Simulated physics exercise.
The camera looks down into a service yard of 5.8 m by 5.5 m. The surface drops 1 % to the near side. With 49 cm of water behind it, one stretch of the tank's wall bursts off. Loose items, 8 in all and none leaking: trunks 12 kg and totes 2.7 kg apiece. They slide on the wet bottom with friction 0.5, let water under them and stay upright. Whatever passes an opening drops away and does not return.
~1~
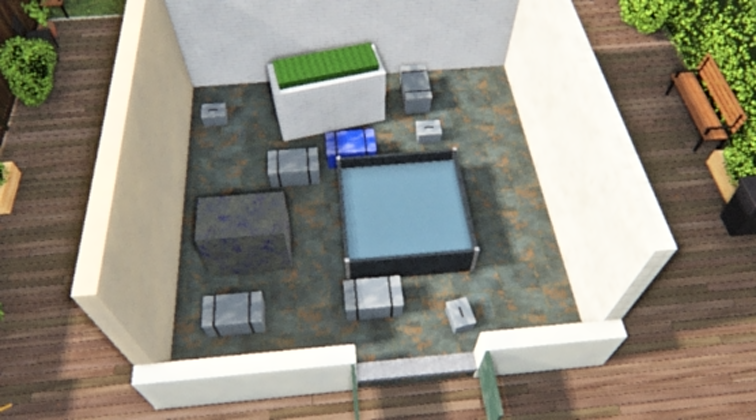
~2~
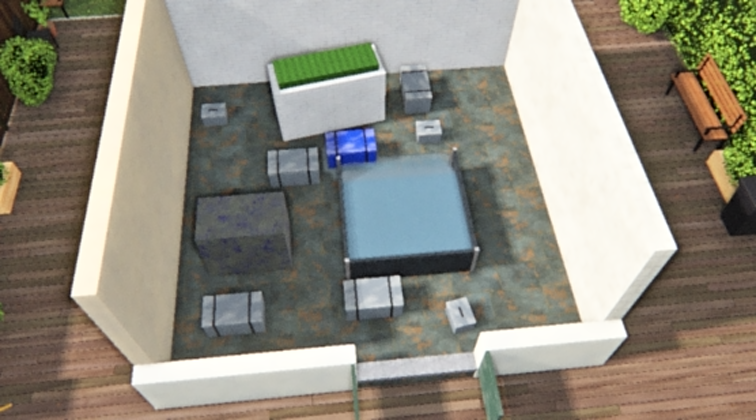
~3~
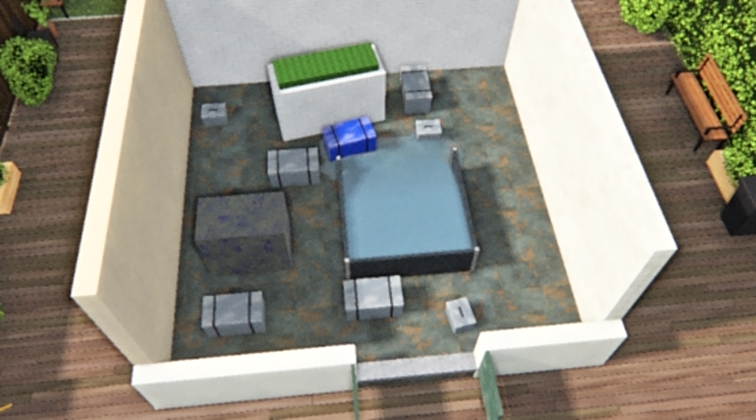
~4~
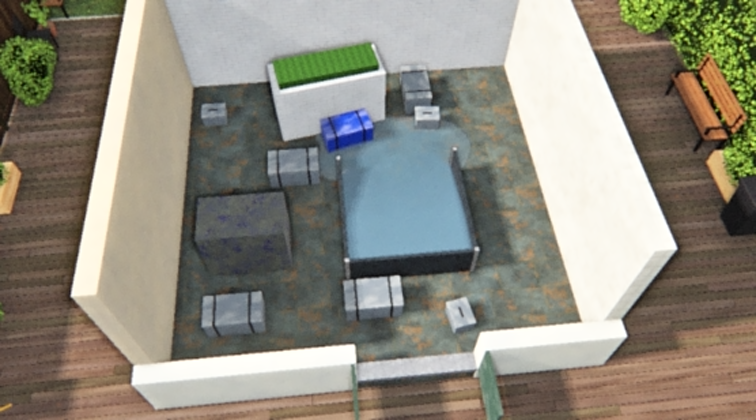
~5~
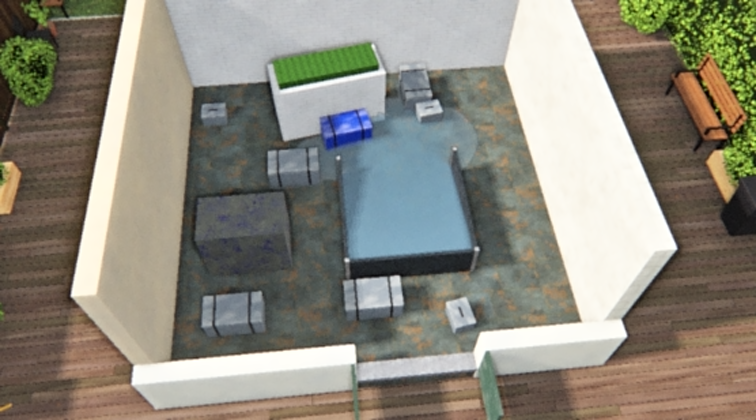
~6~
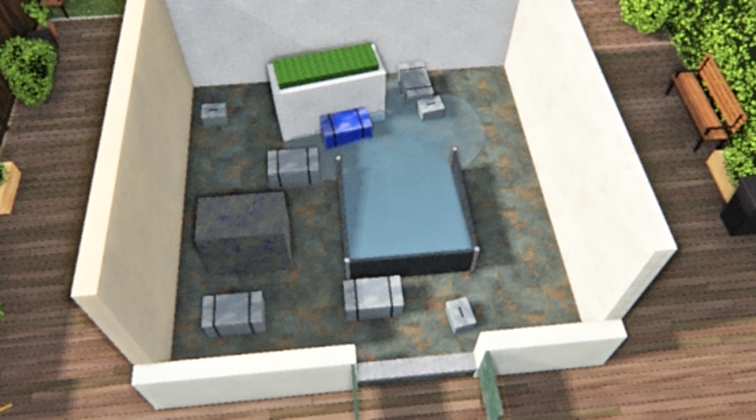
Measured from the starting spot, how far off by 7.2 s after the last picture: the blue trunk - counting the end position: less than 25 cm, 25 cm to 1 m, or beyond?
Blue trunk travels far.
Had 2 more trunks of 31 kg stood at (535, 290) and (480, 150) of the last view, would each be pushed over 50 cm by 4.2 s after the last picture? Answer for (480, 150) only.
Answer: Past it.
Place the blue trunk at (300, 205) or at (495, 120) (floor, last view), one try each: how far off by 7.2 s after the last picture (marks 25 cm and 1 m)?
In that order: It is nudged along; it gets carried off.
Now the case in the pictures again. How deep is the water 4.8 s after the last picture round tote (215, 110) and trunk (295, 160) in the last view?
About 7 and 3 cm.
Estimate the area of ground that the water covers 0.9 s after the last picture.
Some 12.0 m2.
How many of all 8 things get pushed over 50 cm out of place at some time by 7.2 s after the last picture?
6 of them.
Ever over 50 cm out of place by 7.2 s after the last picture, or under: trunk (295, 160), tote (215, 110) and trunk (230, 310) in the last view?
In turn: Past it, more, short of it.
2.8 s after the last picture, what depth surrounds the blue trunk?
Roughly 9 cm.
Then, 0.9 s after the last picture the blue trunk is near (317, 122), 0.6 m from its start, afloat; 0 of 8 are out; 3 afloat.
Then, 2.8 s after the last picture the blue trunk is near (203, 207), 2.6 m from its start, afloat; 0 of 8 are out; 4 afloat.
Then, 4.8 s after the last picture the blue trunk is near (203, 207), 2.6 m from its start, afloat; 0 of 8 are out; 4 afloat.
Then, 7.2 s after the last picture the blue trunk is near (203, 207), 2.6 m from its start, afloat; 0 of 8 are out; 6 afloat.
